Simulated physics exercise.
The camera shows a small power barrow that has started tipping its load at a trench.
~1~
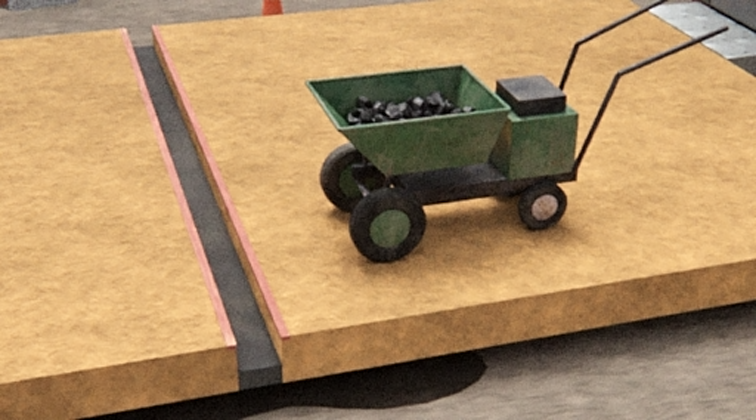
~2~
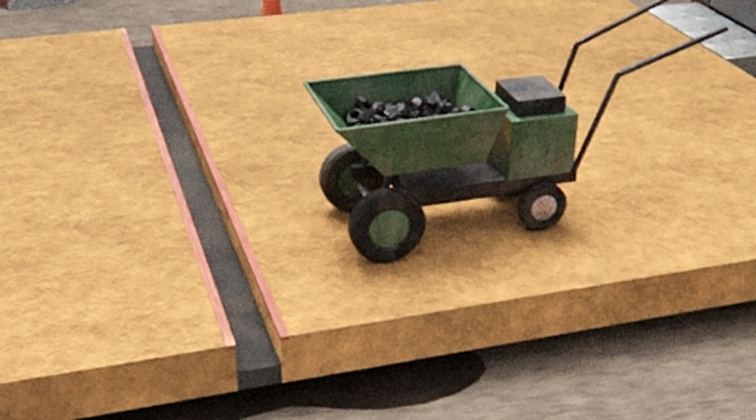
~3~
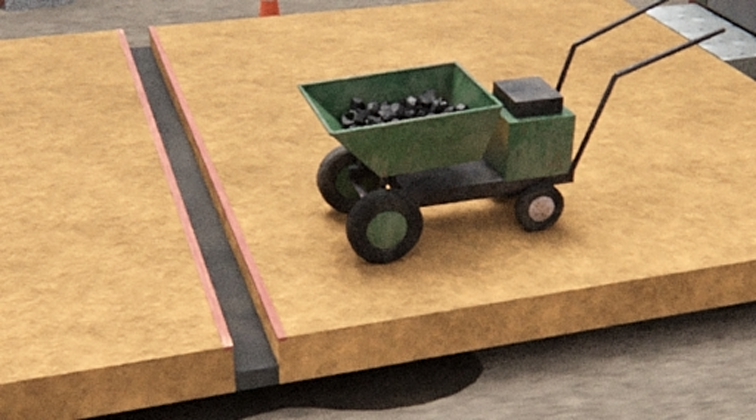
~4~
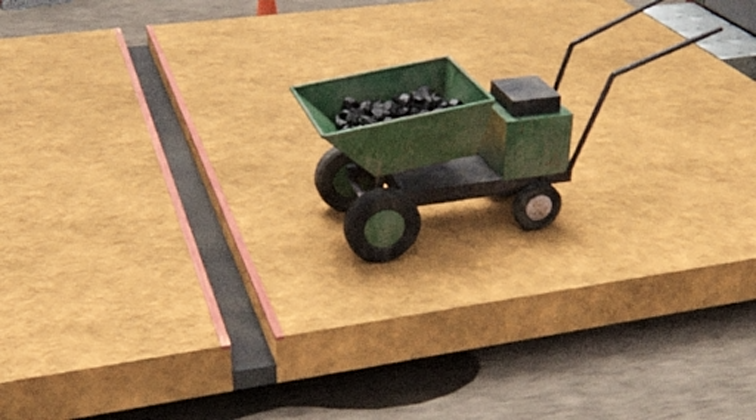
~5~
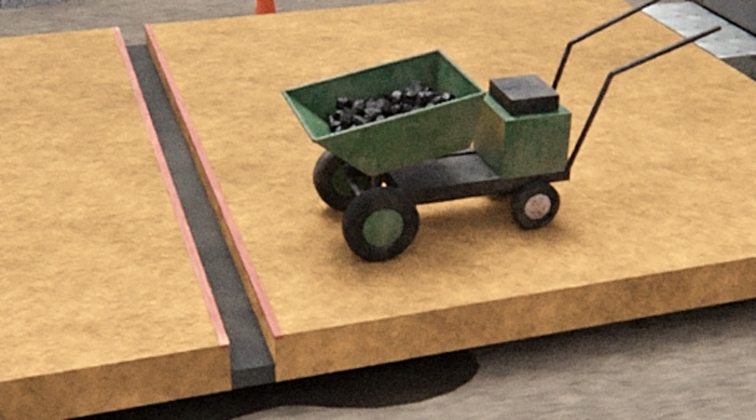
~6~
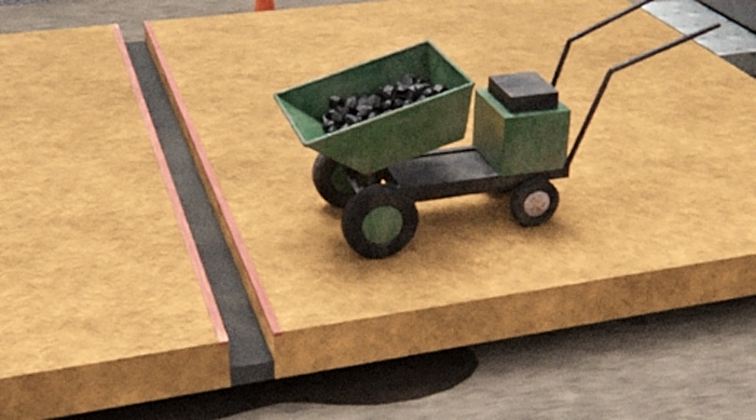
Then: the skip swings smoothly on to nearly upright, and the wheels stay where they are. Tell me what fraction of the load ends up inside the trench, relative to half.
Most goes in.
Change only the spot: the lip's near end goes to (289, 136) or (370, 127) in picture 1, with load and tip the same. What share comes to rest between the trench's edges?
Some 0 in a hundred, then some 40 in a hundred.
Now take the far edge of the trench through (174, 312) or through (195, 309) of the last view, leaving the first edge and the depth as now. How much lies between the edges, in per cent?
Roughly 90 % first, 80 % second.
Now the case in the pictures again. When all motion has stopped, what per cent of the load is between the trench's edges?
It comes to around 70 per cent of the load.
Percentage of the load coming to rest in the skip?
Roughly 20 per cent.
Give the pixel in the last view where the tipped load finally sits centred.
Somewhere around (218, 257) in the last picture.
Soon after the last picture, skip tipped steeply; all in the skip.
A little later, skip tipped steeply; most in the skip; a stray few short of the trench; about a quarter in or heaped over the trench.
Later still, skip tipped right over; about a quarter in the skip; a small part short of the trench; about two thirds in or heaped over the trench; a small part beyond it.
At rest, skip tipped right over; about a quarter in the skip; a small part short of the trench; about two thirds in or heaped over the trench; a small part beyond it.
